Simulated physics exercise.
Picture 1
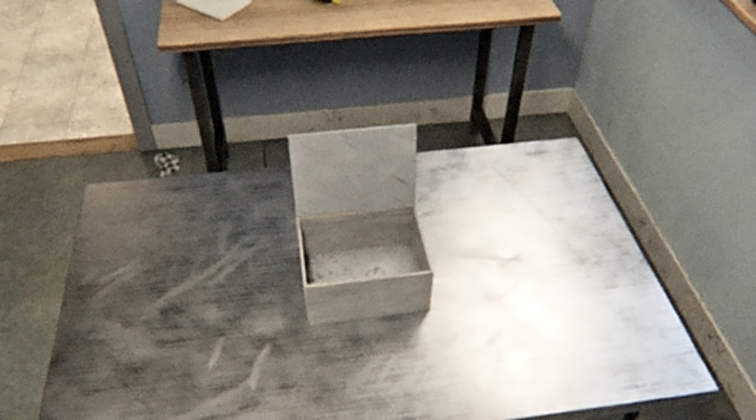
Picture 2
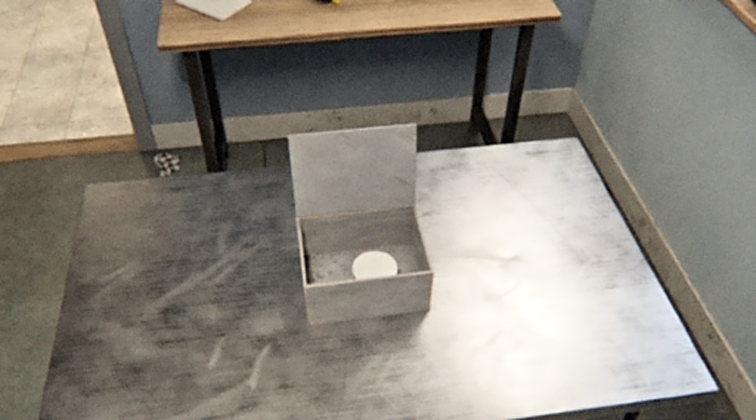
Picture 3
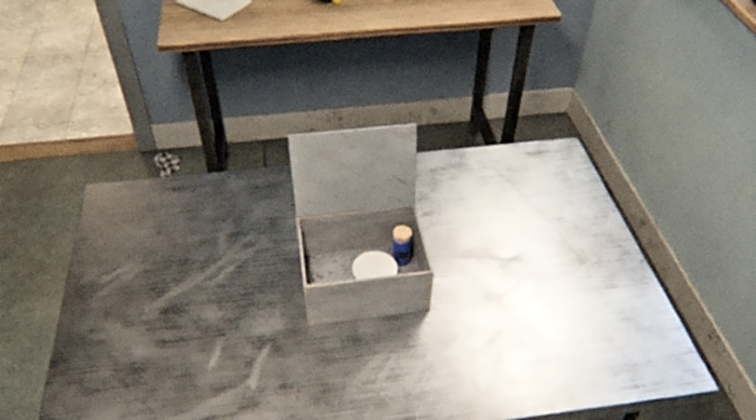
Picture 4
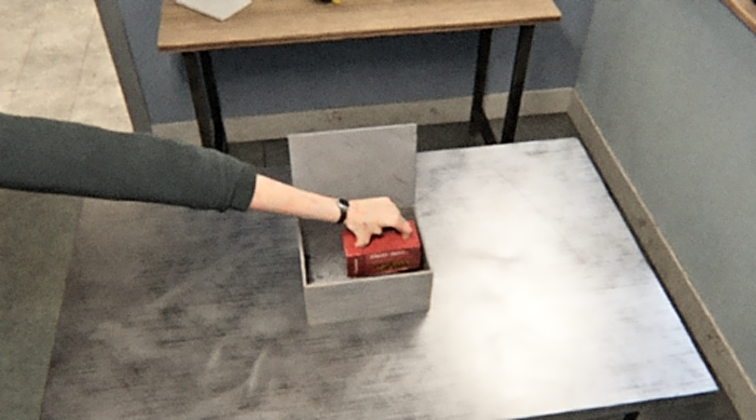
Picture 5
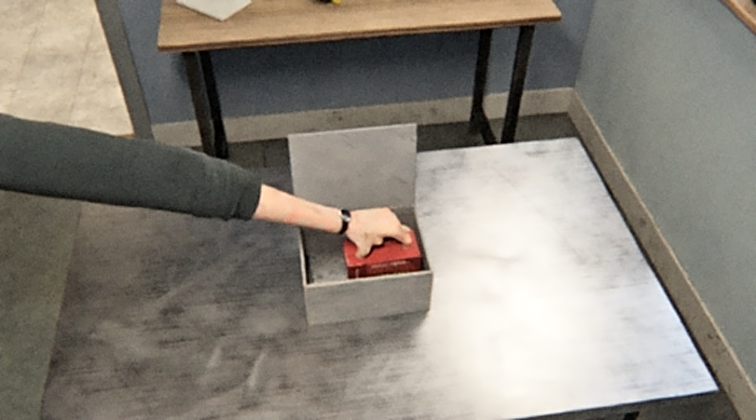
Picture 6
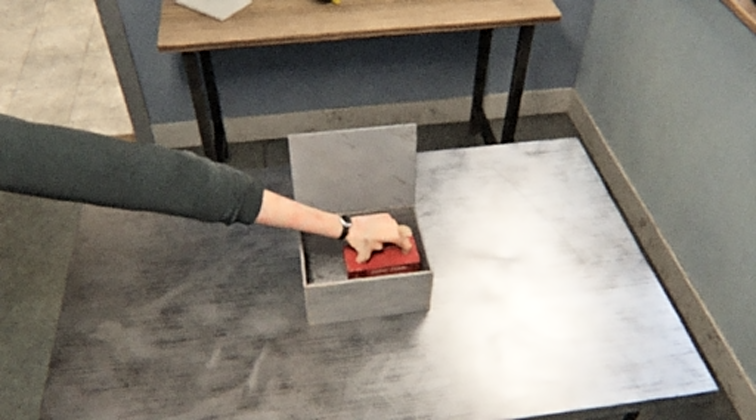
A white tub and a small blue bottle appear in an open box, then a hand lowers a red carton inside.
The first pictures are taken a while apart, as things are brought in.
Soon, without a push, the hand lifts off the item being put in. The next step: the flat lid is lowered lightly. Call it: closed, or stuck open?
Closed.
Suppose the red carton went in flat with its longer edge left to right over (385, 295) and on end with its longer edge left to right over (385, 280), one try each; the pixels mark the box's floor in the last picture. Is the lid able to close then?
First try: The lid comes down fully; second try: The lid stays propped open.
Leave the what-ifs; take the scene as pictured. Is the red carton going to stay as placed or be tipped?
Well, the red carton stays just as set.
Then, 1.50 s after the last picture, lid 71° above the rim.
Then, 1.80 s after the last picture, lid 34° above the rim.
At rest, lid shut; all 3 in place. Seen from the same camera at the end, red carton near (381, 264).
